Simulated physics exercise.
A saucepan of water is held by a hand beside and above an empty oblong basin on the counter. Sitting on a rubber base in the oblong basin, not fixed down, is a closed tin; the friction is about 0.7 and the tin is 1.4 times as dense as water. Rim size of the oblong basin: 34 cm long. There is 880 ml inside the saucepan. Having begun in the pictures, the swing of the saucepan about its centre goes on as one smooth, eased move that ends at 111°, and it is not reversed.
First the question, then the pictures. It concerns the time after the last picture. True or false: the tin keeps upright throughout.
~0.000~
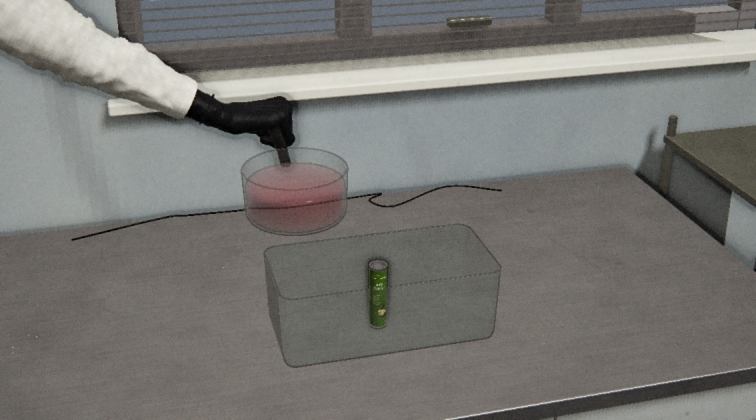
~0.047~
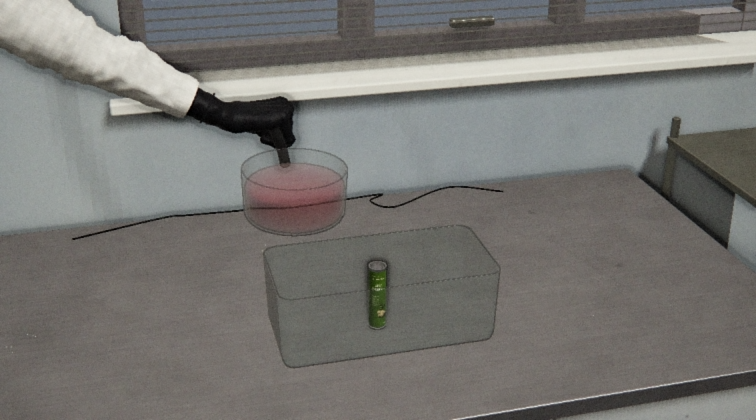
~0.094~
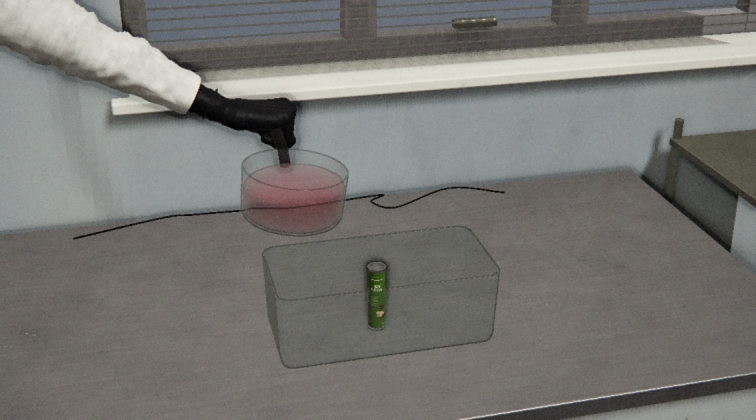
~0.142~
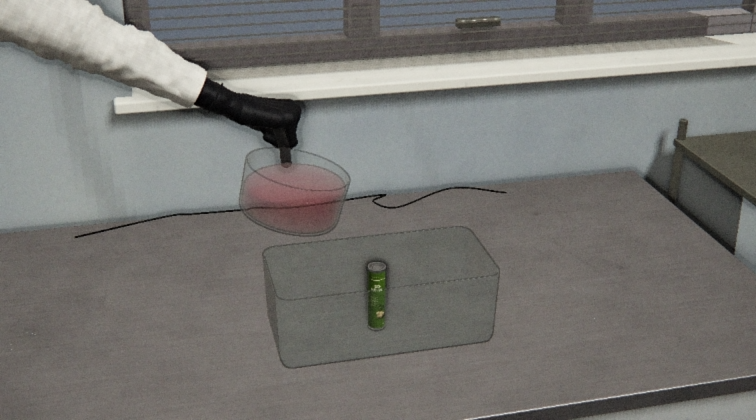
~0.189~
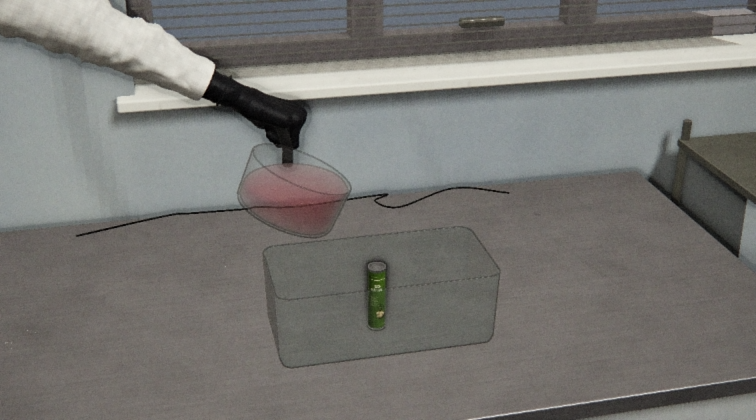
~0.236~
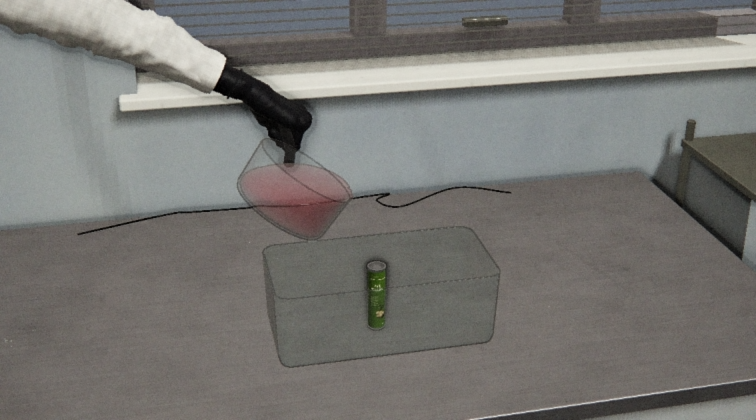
False.
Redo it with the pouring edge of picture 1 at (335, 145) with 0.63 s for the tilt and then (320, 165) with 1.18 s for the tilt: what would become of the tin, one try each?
First it falls; then it stays up.
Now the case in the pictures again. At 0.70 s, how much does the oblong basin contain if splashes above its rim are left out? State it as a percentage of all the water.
Some 92 per cent.
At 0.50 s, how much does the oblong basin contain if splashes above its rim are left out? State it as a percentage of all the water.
I reckon close to 40 percent of it.
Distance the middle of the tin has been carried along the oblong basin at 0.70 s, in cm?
Roughly 2 cm.
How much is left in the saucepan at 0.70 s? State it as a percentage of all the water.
4 %.
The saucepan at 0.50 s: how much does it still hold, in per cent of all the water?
Remaining: Near 22 % of the total.
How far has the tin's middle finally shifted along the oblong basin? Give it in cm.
The tin's middle ends up about 8.0 cm along the basin.
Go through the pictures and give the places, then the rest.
In the first picture, it leans 0°; its right rim is at (346, 164); the water meets the walls at (244, 185) and (343, 175); the oblong basin's rim runs from (272, 274) to (485, 247); the tin's top is at (378, 268).
In the second picture, it leans 2°; its right rim is at (346, 166); the water meets the walls at (244, 185) and (343, 176).
In the third picture, it leans 6°; its right rim is at (346, 170); the water meets the walls at (244, 185) and (342, 178).
In the fourth picture, it leans 14°; its right rim is at (348, 176); the water meets the walls at (243, 184) and (344, 179).
In the fifth picture, it leans 24°; its right rim is at (349, 185); the water meets the walls at (242, 183) and (347, 180).
In the sixth picture, it leans 35°; its right rim is at (348, 195); the water meets the walls at (240, 180) and (341, 183); 3 per cent is over the edge.
After 0.50 s the tilt is 101° and 21 per cent is still to pour; the tin stands where it began.
After 0.70 s the tilt is 111° and 4 per cent is still to pour; the tin leans 7°.
After 0.90 s the tilt is 111° and 0 per cent is still to pour; the tin leans 47°.
After 1.12 s the tilt is 111° and 0 per cent is still to pour; the tin lies on its side.
In the end the tin lies on its side.
